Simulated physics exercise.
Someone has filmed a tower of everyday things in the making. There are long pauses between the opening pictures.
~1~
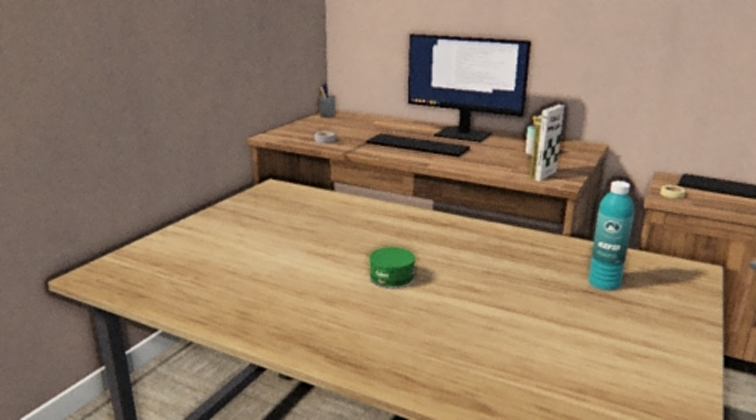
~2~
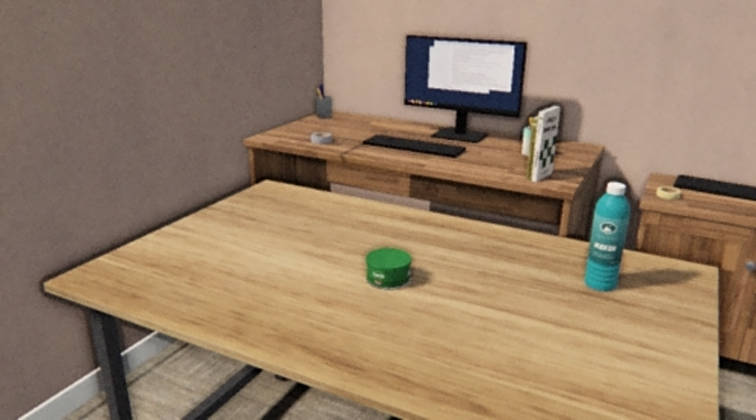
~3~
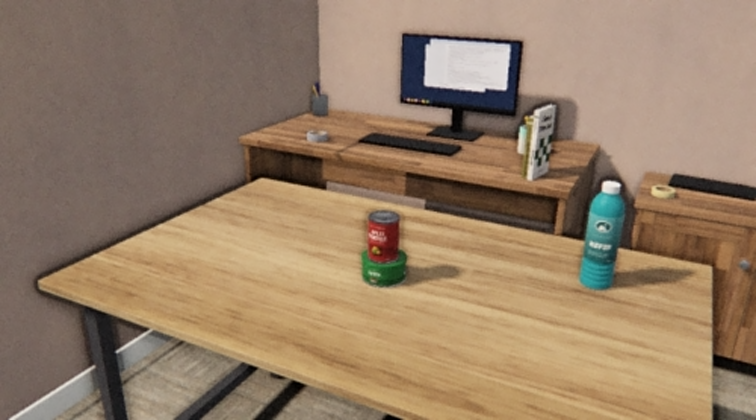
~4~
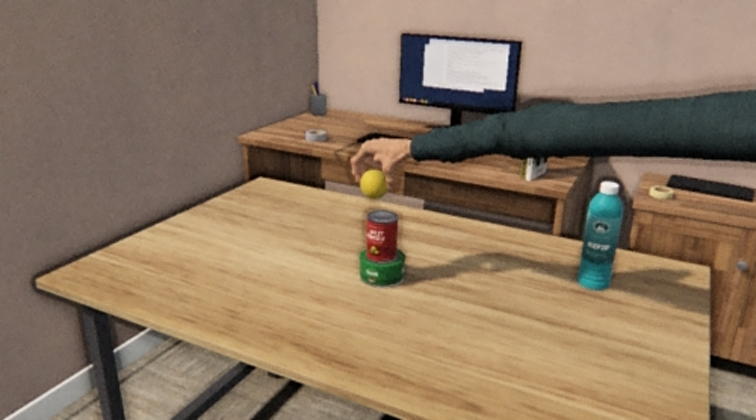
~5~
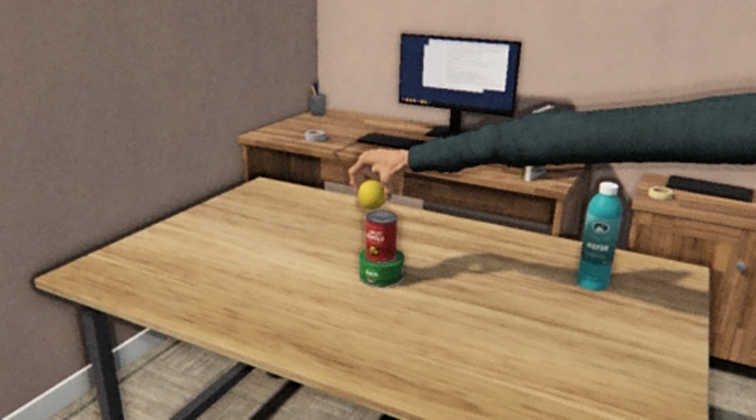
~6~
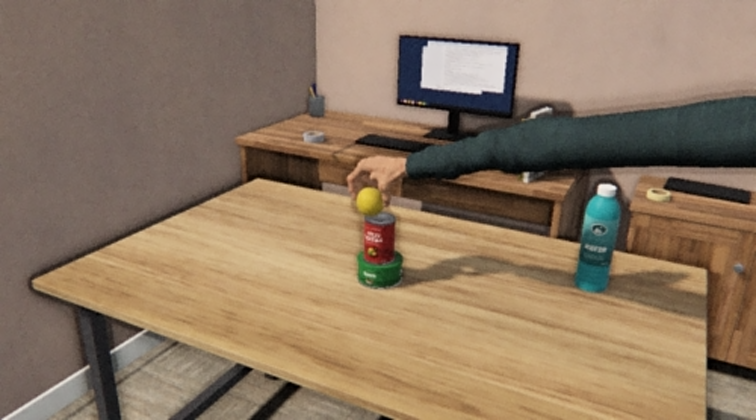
On an office table beside a turquoise bottle, a red tin appearing on a green tub, then a hand lowering a yellow lemon onto it.
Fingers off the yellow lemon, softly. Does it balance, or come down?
In the end the pile holds.
Then, 0.20 s on from there, no change.
Then, 0.40 s on from there, yellow lemon resting near (371, 202).
In the end, all 4 unmoved. At the end, from the last picture's camera, yellow lemon near (371, 202). The pile keeps its balance.
